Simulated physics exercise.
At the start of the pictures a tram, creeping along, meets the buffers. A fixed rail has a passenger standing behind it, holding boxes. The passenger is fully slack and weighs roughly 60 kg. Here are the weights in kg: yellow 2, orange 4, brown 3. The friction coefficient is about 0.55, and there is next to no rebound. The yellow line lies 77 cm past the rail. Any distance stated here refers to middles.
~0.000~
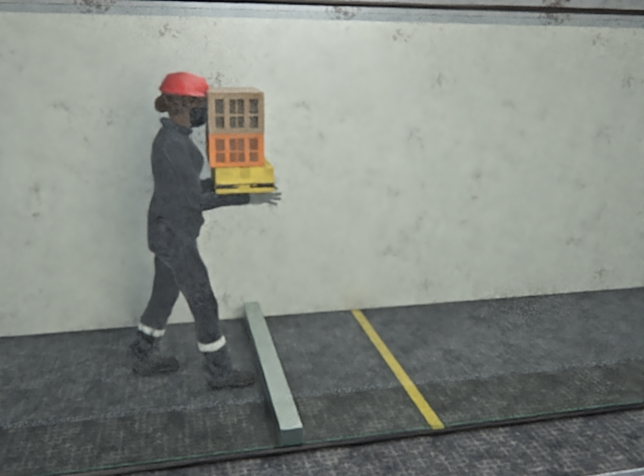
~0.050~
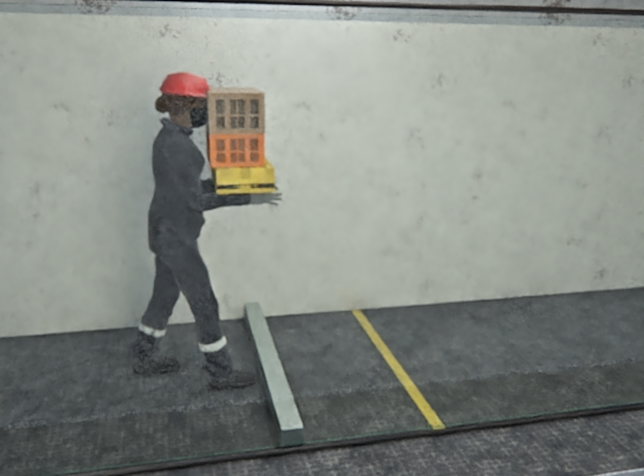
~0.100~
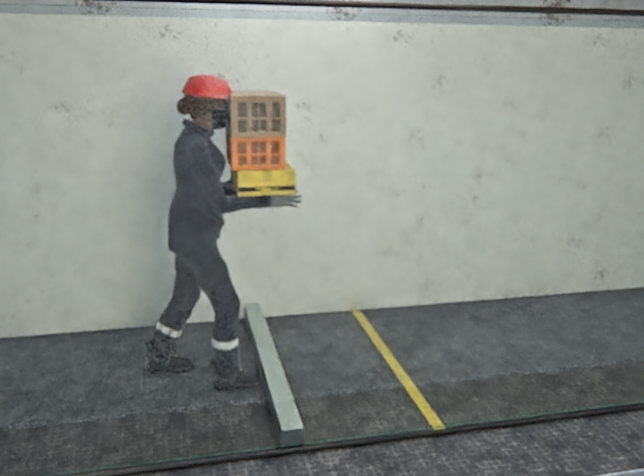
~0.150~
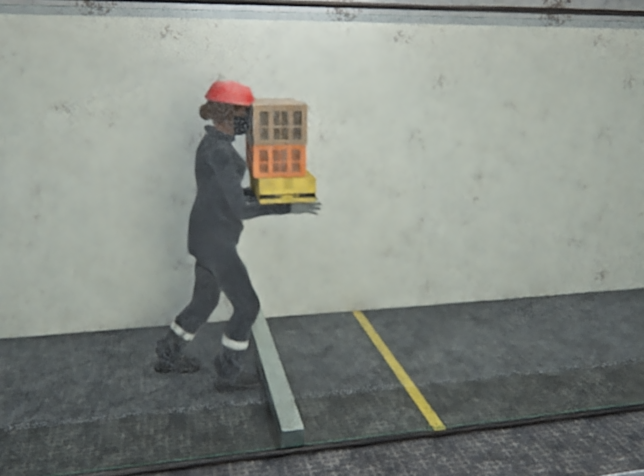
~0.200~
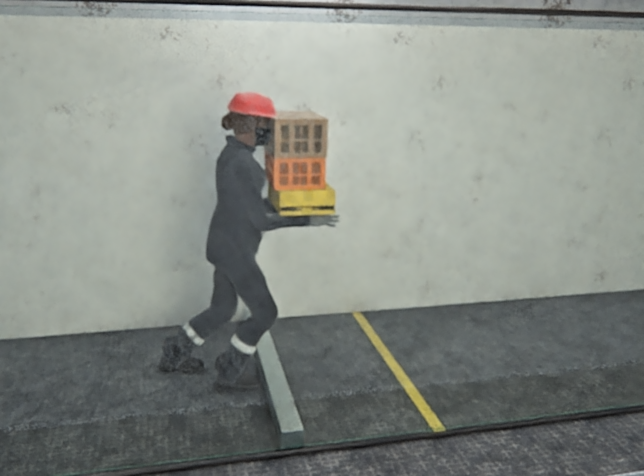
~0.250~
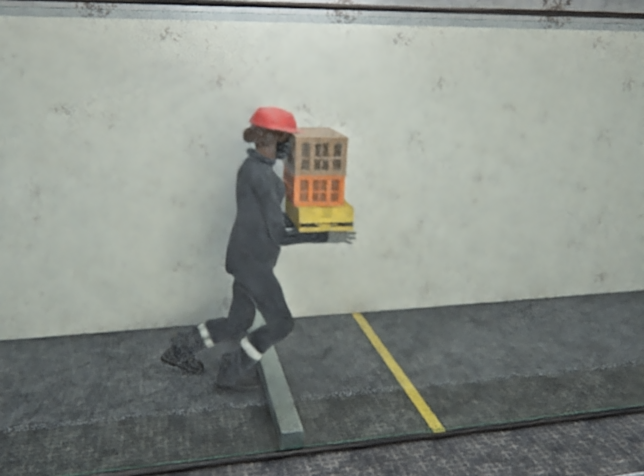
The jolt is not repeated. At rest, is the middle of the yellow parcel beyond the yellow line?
My guess is it overshoots the line.
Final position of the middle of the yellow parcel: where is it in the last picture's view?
It ends up near pixel (409, 348) in the last picture.
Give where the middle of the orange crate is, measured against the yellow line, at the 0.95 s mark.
Around 50 cm over the mark.
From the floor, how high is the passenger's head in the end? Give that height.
About 25 cm up.
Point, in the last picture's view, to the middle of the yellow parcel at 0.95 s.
About (409, 348).
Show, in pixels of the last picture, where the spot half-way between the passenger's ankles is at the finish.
Somewhere close to (271, 329).
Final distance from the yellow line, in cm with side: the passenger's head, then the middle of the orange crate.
The passenger's head ends 40 cm past it, and the orange crate ends 50 cm past it.
After 0.45 s the yellow parcel is 7 cm short of the yellow line, tilted 15°, near (381, 299) in the last picture's view; the orange crate 6 cm short of the yellow line, tilted 20°.
After 0.65 s the yellow parcel is 8 cm past the yellow line, tilted 0°, near (403, 349) in the last picture's view.
After 0.95 s the yellow parcel is 12 cm past the yellow line, tilted 0°, near (409, 348) in the last picture's view; the orange crate 52 cm past the yellow line, tilted 0°.
Final state at 2.0 s, yellow parcel crosses the yellow line; orange crate crosses the yellow line; brown crate crosses the yellow line; passenger's head crosses the yellow line.
